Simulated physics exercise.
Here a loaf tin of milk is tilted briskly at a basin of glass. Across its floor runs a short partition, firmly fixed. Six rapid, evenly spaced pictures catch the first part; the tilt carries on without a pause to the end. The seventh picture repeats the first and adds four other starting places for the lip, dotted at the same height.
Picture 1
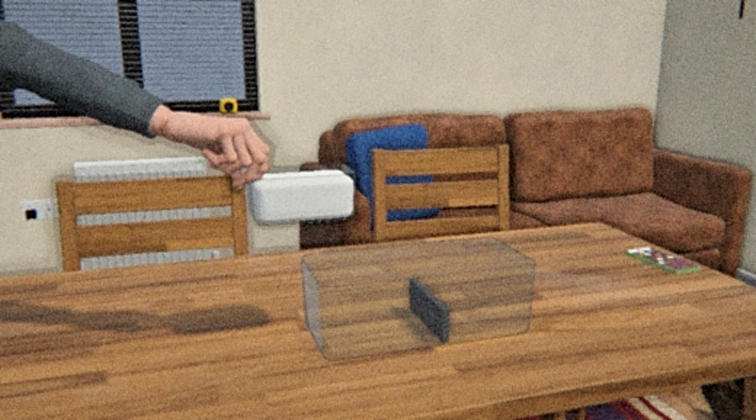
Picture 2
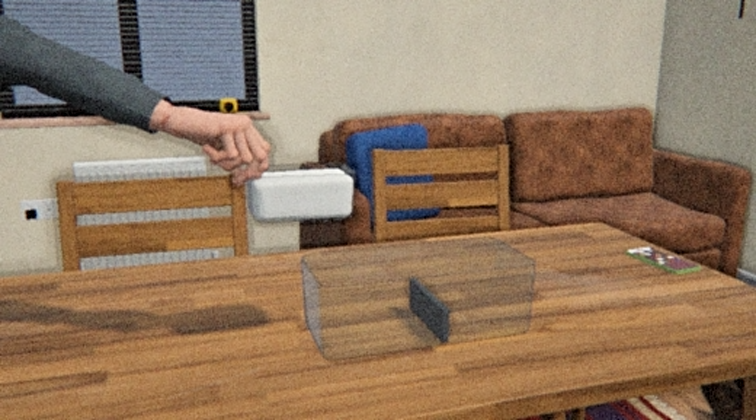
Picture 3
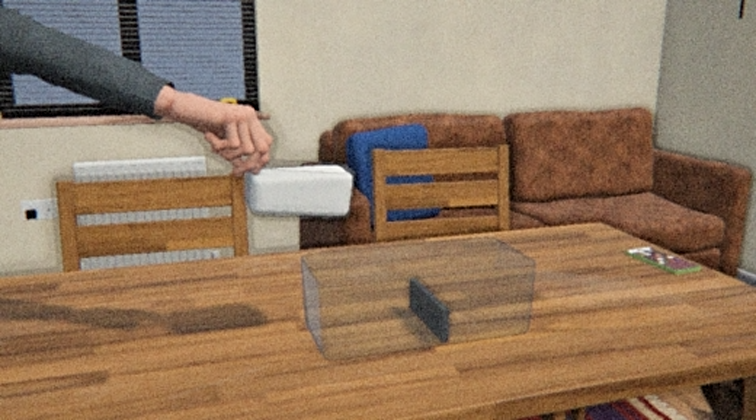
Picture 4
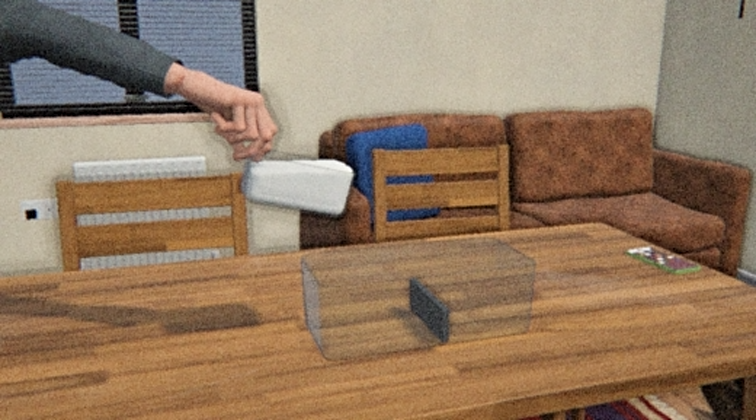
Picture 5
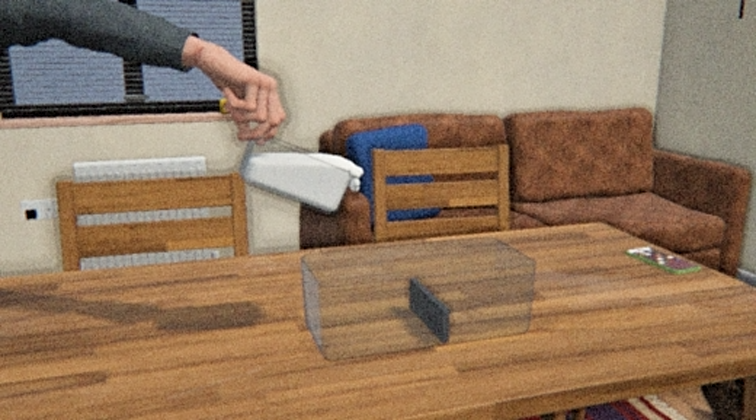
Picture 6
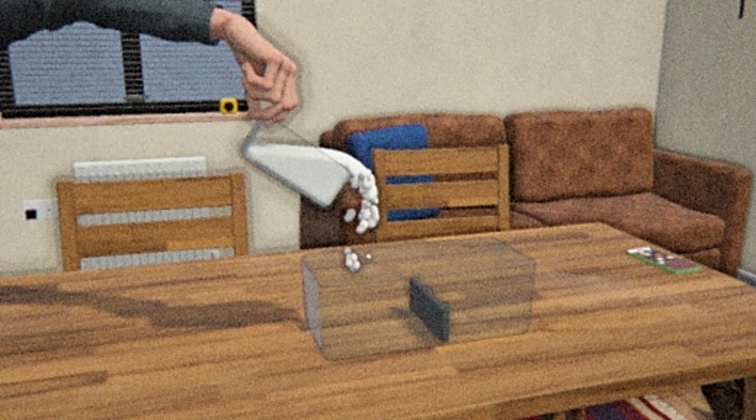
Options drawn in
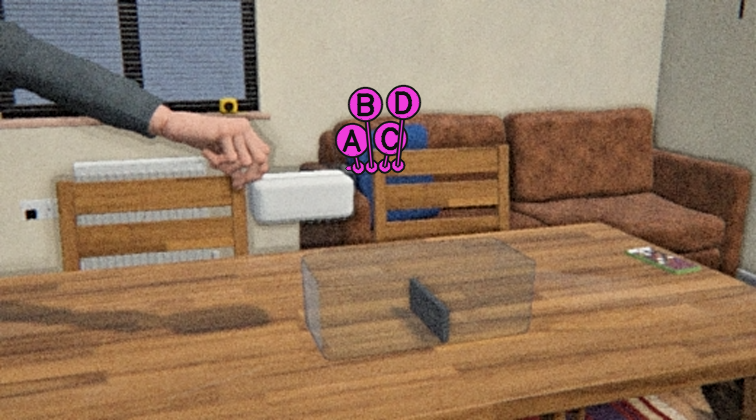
In a living room, a hand tilts a loaf tin, pouring white milk above a clear basin with a dark partition.
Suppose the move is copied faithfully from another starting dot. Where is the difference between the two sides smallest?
Use spot A.
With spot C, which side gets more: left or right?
More ends on the right.
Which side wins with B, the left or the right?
The right side.
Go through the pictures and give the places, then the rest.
Upright, lip at (348, 168); basin from (321, 360) to (528, 331); top of the wall at (429, 293); nothing has left yet.
Upright, lip at (348, 168); nothing has left yet.
Tipped about 6°, lip at (348, 168); nothing has left yet.
Tipped about 14°, lip at (348, 168); milk is over the lip, down to (348, 168).
Tipped about 24°, lip at (348, 168); milk is over the lip, down to (352, 186).
Tipped about 36°, lip at (348, 168); milk is over the lip, down to (352, 266).
On the marked copy, A at (358, 167); B at (371, 166); C at (384, 166); D at (397, 165).
Choosing A, about 46 % ends left of the wall and 51 % right of it.
Choosing B, about 30 % ends left of the wall and 68 % right of it.
Choosing C, about 9 % ends left of the wall and 89 % right of it.
Choosing D, about 4 % ends left of the wall and 95 % right of it.
